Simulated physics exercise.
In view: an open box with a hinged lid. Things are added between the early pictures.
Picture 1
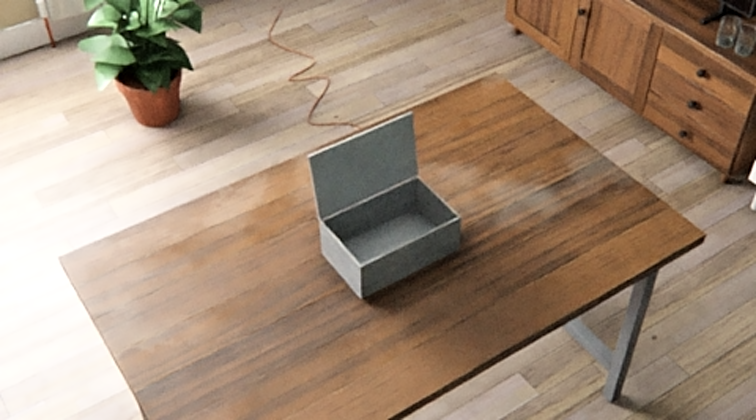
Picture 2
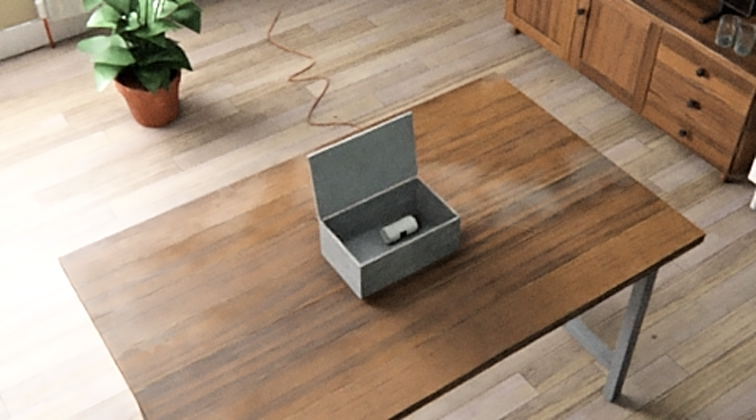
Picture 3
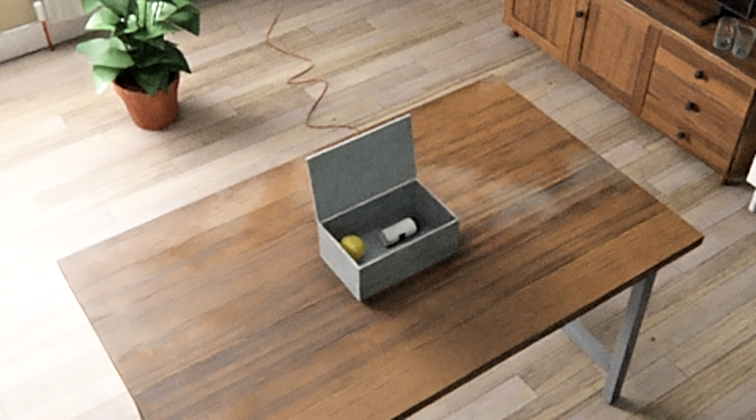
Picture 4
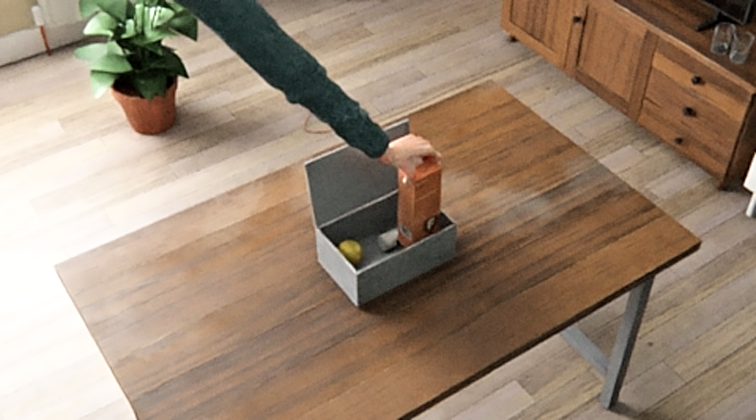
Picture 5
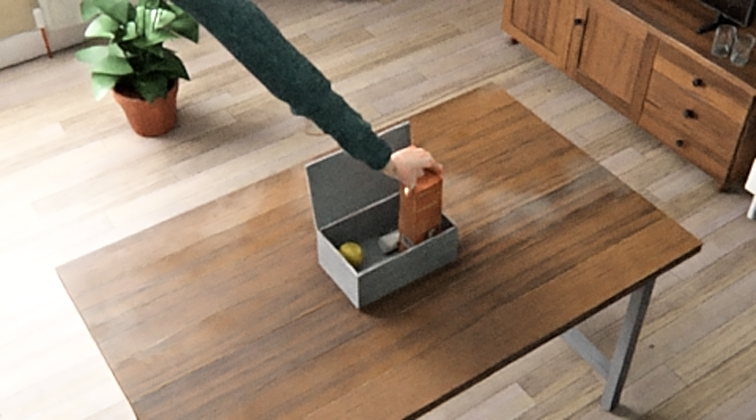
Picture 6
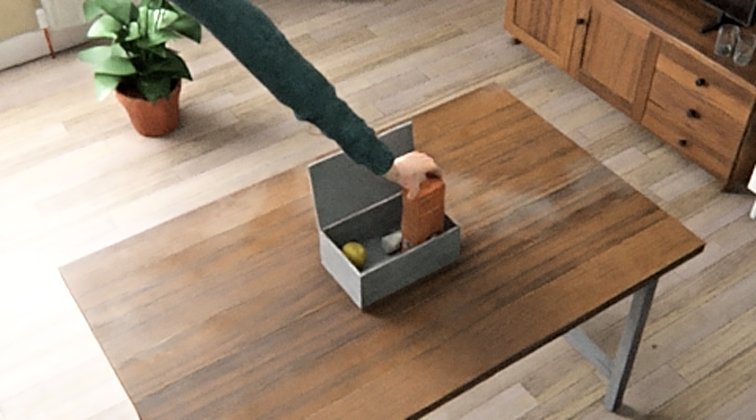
The clip opens on an empty gray box with its hinged lid open on a wooden table. A white shaker appears inside, then a round yellow object to its left. A hand in a dark green sleeve holds an upright orange carton at the box's right side and lowers it slightly, still gripping it.
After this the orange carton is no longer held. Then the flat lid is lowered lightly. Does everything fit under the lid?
As it turns out, it is held up.
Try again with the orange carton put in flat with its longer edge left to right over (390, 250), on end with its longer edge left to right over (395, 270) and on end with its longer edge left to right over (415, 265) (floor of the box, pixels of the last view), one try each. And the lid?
First, it sits on the rim; second, it will not close; third, it is held up.
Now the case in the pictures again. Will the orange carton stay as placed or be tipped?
The orange carton stays as placed.
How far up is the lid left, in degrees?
Some 55° above the rim.
Then, 1.20 s after the last picture, lid starting down.
Then, 1.60 s after the last picture, lid 59° above the rim.
Then, 3.90 s after the last picture, lid 56° above the rim.
At rest, lid 56° above the rim; all 3 in place. Seen from the same camera at the end, orange carton near (423, 221).
